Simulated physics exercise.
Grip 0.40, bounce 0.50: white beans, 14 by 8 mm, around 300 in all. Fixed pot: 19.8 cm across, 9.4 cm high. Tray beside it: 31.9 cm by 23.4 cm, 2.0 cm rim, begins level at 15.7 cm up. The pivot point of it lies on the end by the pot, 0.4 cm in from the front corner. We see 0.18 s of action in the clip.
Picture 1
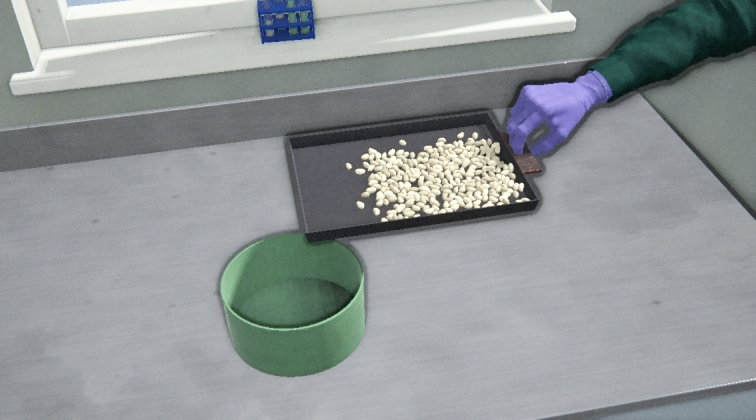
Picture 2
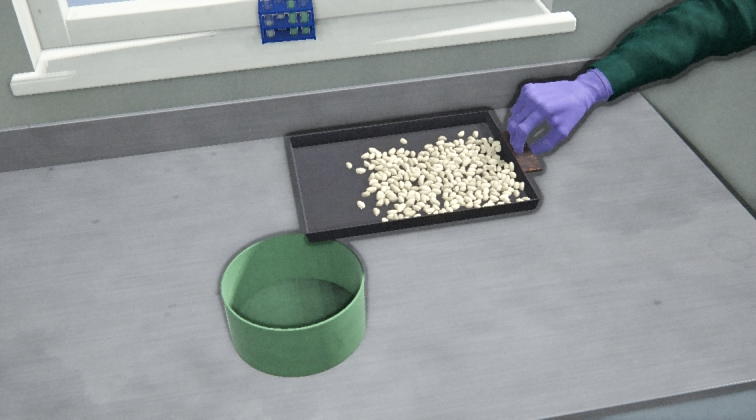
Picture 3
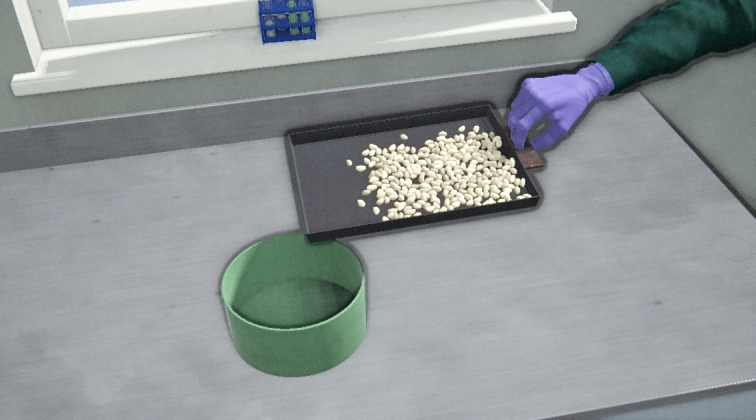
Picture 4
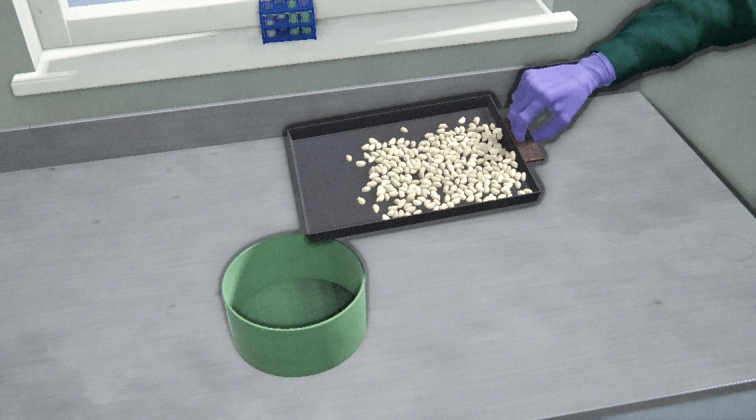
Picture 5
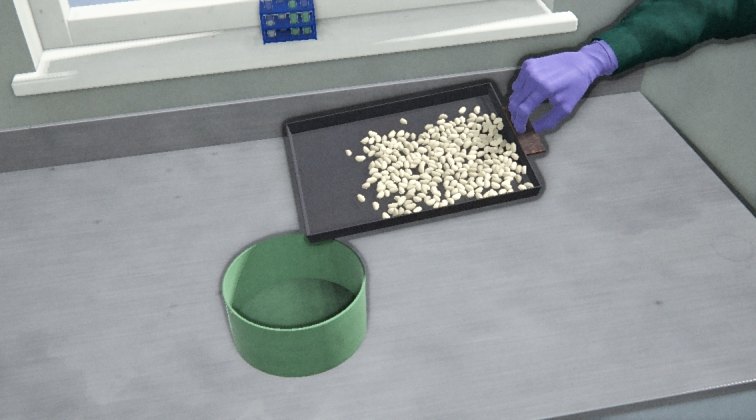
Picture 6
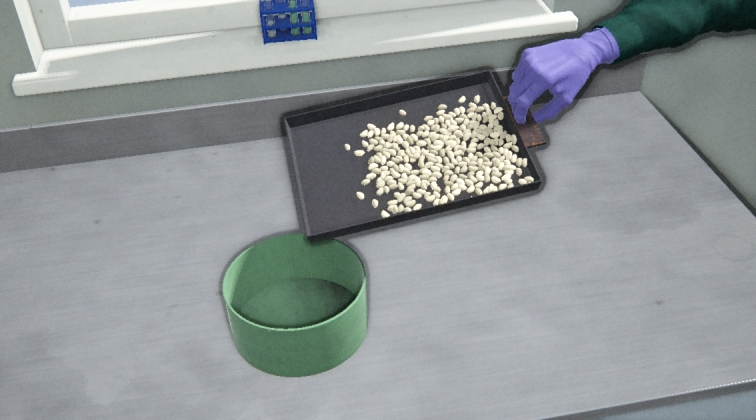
Black tray of white beans slowly tilting as a purple-gloved hand raises its right end, beans staying put, green pot at left.
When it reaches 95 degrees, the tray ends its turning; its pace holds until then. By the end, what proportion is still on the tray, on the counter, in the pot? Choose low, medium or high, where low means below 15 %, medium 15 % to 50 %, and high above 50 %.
Shares - left on the tray: Low, counter: Medium, pot: High.
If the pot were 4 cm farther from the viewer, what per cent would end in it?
Result after the change: About 40 in a hundred.
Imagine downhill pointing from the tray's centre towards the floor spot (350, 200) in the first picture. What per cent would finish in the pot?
Some 90 per cent.
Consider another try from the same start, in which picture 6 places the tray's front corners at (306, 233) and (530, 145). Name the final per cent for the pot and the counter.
Pot 65, counter 35.
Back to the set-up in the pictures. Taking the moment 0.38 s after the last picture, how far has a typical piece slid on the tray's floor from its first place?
6 cm.
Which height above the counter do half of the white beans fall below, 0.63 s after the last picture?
Around 20 cm up.
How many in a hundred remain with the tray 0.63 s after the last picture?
Some 70 per cent of the load.
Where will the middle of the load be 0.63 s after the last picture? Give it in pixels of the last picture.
At that time the load is centred around (329, 241).
Then, 0.38 s after the last picture, tilt 53 degrees; the tray holds 100 %, the pot 0 %.
Then, 0.63 s after the last picture, tilt 79 degrees; the tray holds 70 %, the pot 10 %.
Then, 0.99 s after the last picture, tilt 95 degrees; the tray holds 0 %, the pot 75 %.
In the end, tray 0 %, counter 20 %, pot 80 %.
